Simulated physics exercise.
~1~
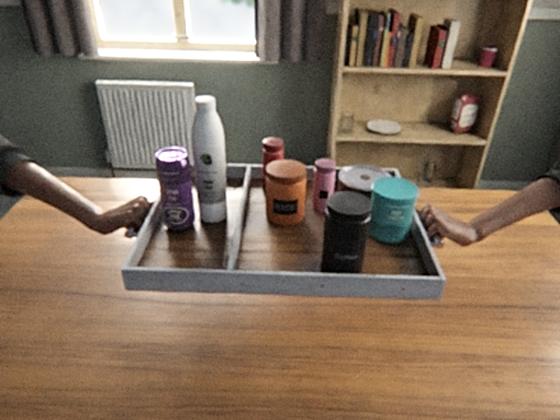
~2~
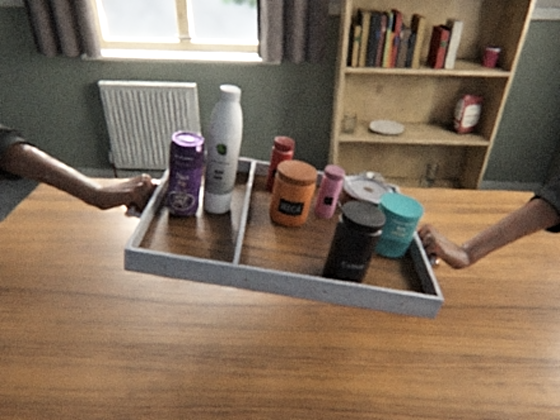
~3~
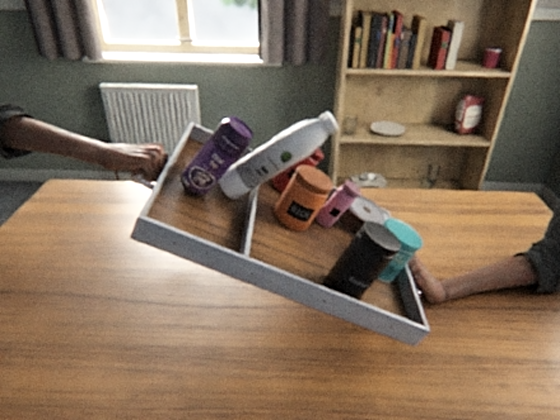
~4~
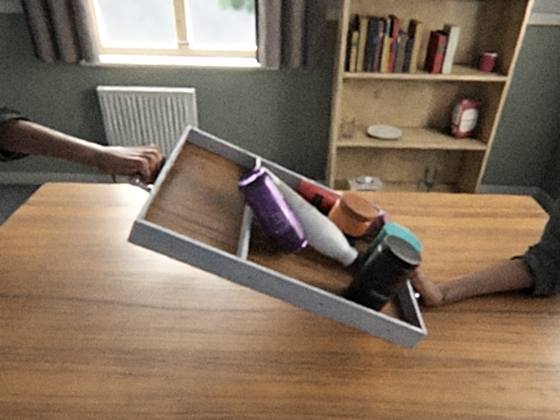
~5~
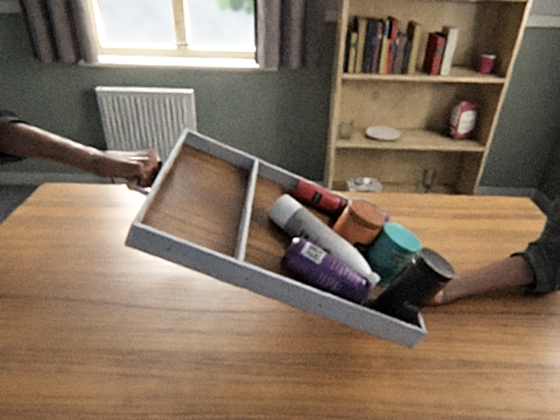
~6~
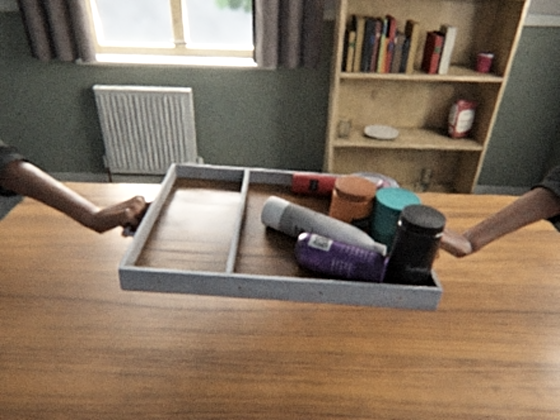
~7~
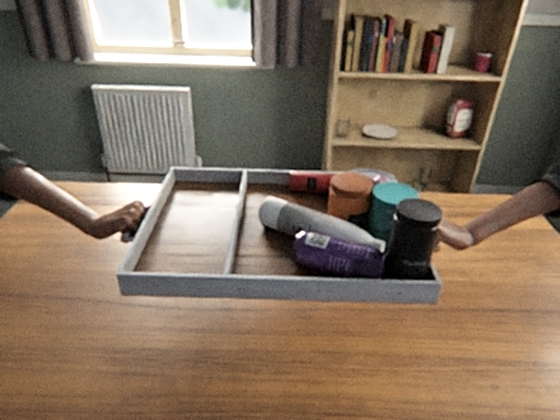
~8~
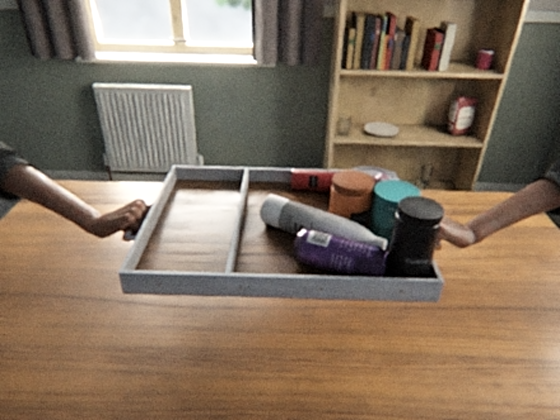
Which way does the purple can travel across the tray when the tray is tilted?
The purple can moves to the right, toppling over the tray's cross bar and ending up on its side in the right-hand section.
